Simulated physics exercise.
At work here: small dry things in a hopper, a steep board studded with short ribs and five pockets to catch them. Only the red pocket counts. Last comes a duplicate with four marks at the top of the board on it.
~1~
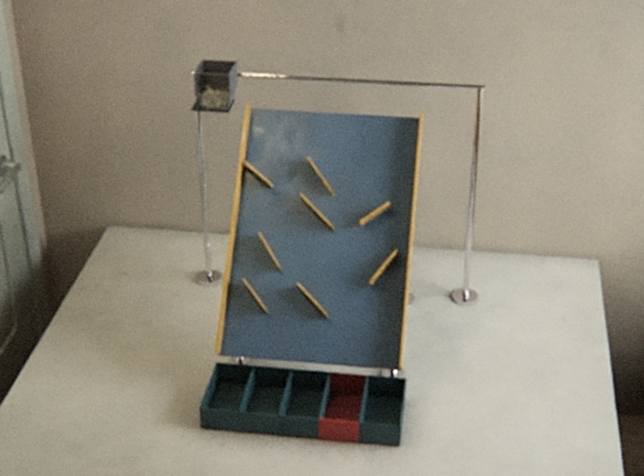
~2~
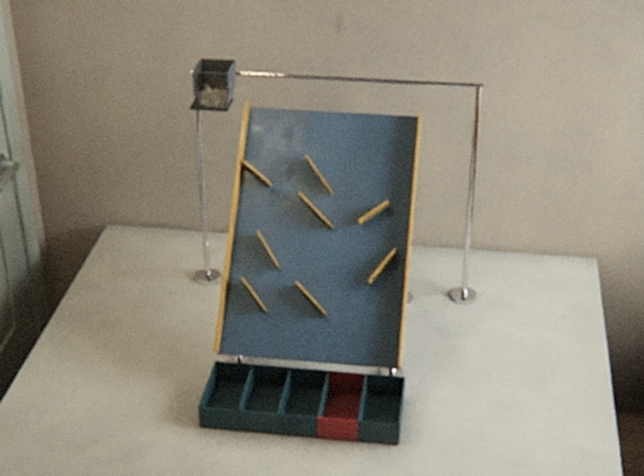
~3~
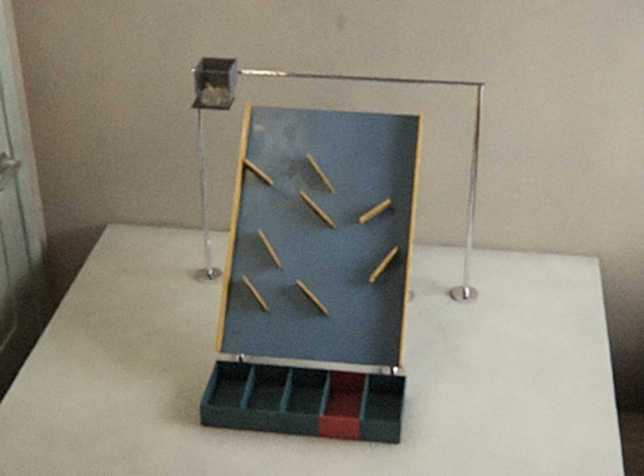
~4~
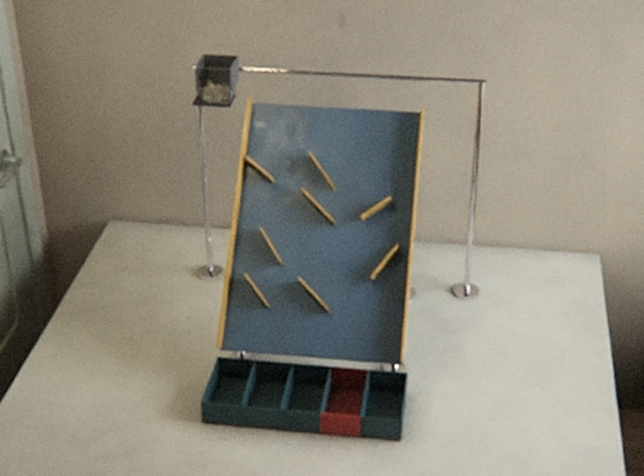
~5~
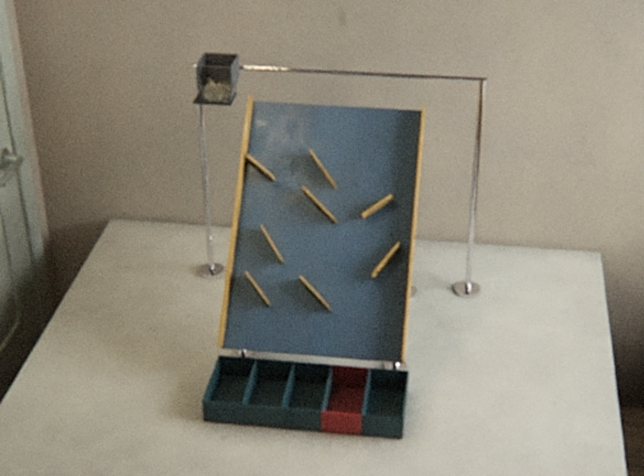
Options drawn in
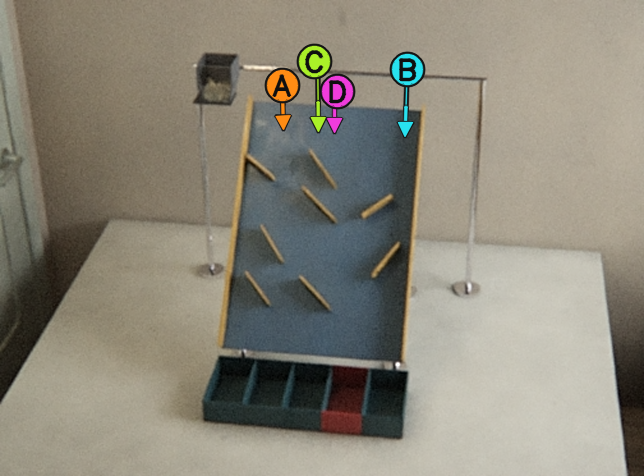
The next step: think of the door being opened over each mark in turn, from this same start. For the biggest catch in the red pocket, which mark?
Go for D.
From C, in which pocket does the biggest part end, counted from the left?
It is the fourth one.
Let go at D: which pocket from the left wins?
The fourth from the left.
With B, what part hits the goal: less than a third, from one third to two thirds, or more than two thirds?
Mark B gives from one third to two thirds.
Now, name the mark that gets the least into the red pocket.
A.
On the marked copy, mark A meets the board at (283, 124); mark B meets the board at (405, 131); mark C meets the board at (318, 126); mark D meets the board at (334, 127).
For mark A, a small part in the red pocket, about two thirds in other pockets, about a quarter held on the board.
For mark B, about half in the red pocket, about a third in other pockets, a small part held on the board.
For mark C, about two thirds in the red pocket, about a third in other pockets.
For mark D, most in the red pocket, about a quarter in other pockets.
